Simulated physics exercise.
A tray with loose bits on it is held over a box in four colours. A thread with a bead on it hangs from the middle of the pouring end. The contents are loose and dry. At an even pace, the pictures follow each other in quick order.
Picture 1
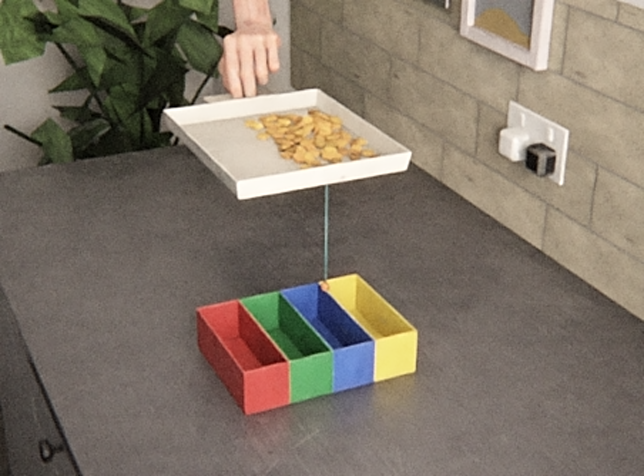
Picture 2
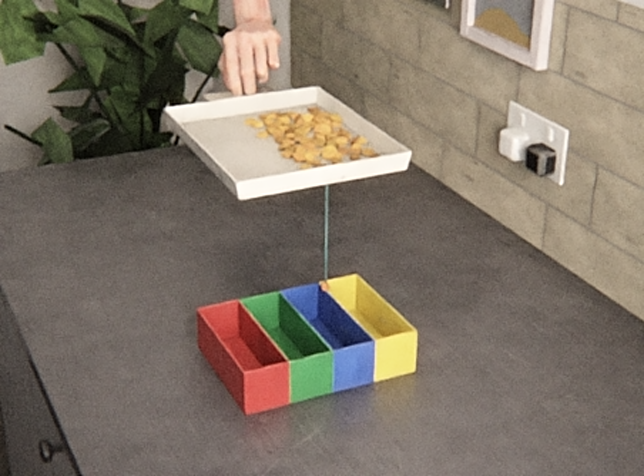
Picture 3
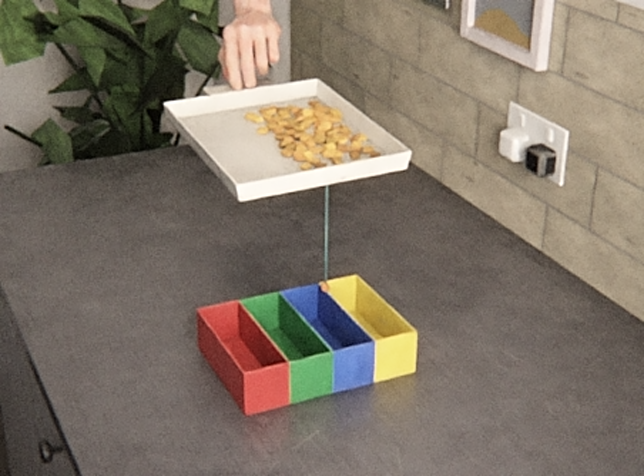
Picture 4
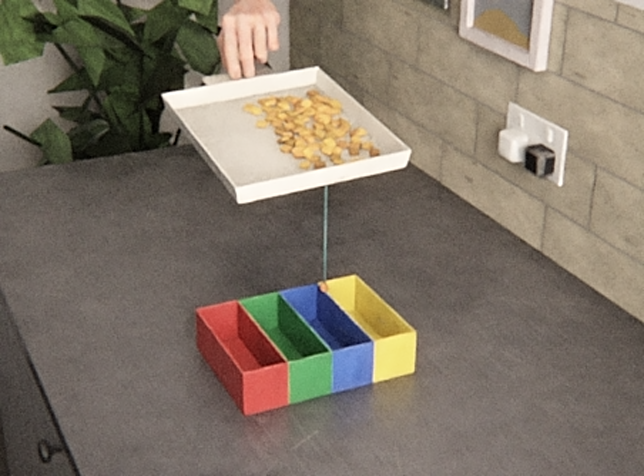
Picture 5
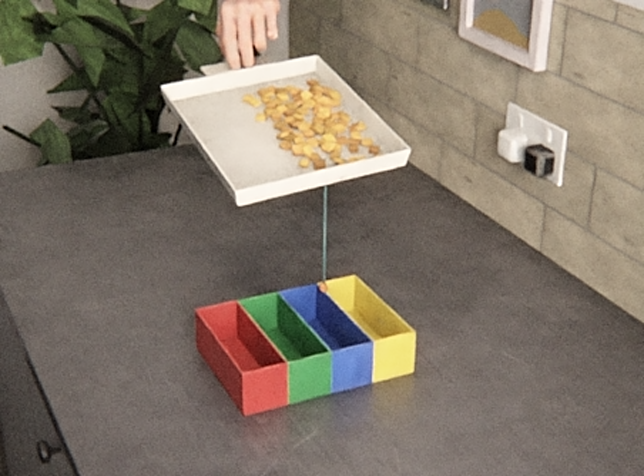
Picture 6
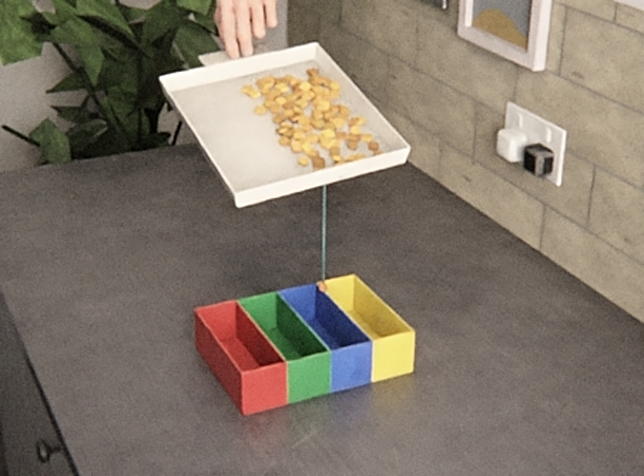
A hand slowly tilts a white tray of loose yellowish bits above a four-coloured box.
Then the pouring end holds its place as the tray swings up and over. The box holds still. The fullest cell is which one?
The green cell.
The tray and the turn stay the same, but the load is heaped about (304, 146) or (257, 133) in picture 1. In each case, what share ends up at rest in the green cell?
It would be roughly 50 per cent for the first and roughly 40 per cent for the second.
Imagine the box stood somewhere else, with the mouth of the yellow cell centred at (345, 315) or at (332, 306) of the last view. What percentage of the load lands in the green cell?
Respectively 40 percent and 40 percent.
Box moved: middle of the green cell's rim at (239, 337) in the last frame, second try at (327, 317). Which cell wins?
First try: The blue cell. Second try: The red cell.
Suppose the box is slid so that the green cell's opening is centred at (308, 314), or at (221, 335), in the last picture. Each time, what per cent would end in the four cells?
First about 80, then 90 per cent.
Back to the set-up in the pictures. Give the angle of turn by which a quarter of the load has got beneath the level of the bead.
My estimate is some 110 degrees.
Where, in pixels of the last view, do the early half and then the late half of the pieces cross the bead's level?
First part (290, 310), rest (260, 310).
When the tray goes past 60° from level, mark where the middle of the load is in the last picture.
Look about (292, 166) in the last picture.
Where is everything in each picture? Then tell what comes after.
Corners of the pouring end (239, 180) and (406, 152), level; middle of the load (319, 138), cereal squares; bead on its thread (325, 286); red cell (267, 384); green cell (311, 373); blue cell (354, 362); yellow cell (395, 352), in the first frame.
Corners of the pouring end (239, 180) and (407, 151), level; middle of the load (319, 137), in the second frame.
Corners of the pouring end (239, 183) and (407, 151), tipped barely, lowest at the left corner; middle of the load (319, 133), in the third frame.
Corners of the pouring end (238, 186) and (406, 150), tipped a little, lowest at the left corner; middle of the load (319, 127), in the fourth frame.
Corners of the pouring end (238, 189) and (406, 148), tipped a little, lowest at the left corner; middle of the load (318, 121), in the fifth frame.
Corners of the pouring end (237, 191) and (405, 147), tipped clearly, lowest at the left corner; middle of the load (318, 115); red cell (265, 384); green cell (309, 373); blue cell (352, 363); yellow cell (393, 352), in the sixth frame.
Just after the last frame, tray tipped steeply; every one on the tray.
A moment on, tray tipped right over; almost all on the tray; just a few in the red cell; just a few in the green cell; just a few falling or outside the box.
Further on, tray tipped past a quarter turn; roughly half in the green cell; roughly a third in the red cell; roughly a quarter in the blue cell; just a few in the yellow cell; just a few falling or outside the box.
When it is over, tray tipped past a quarter turn; roughly half in the green cell; roughly a third in the red cell; roughly a quarter in the blue cell; just a few in the yellow cell; just a few outside the box.
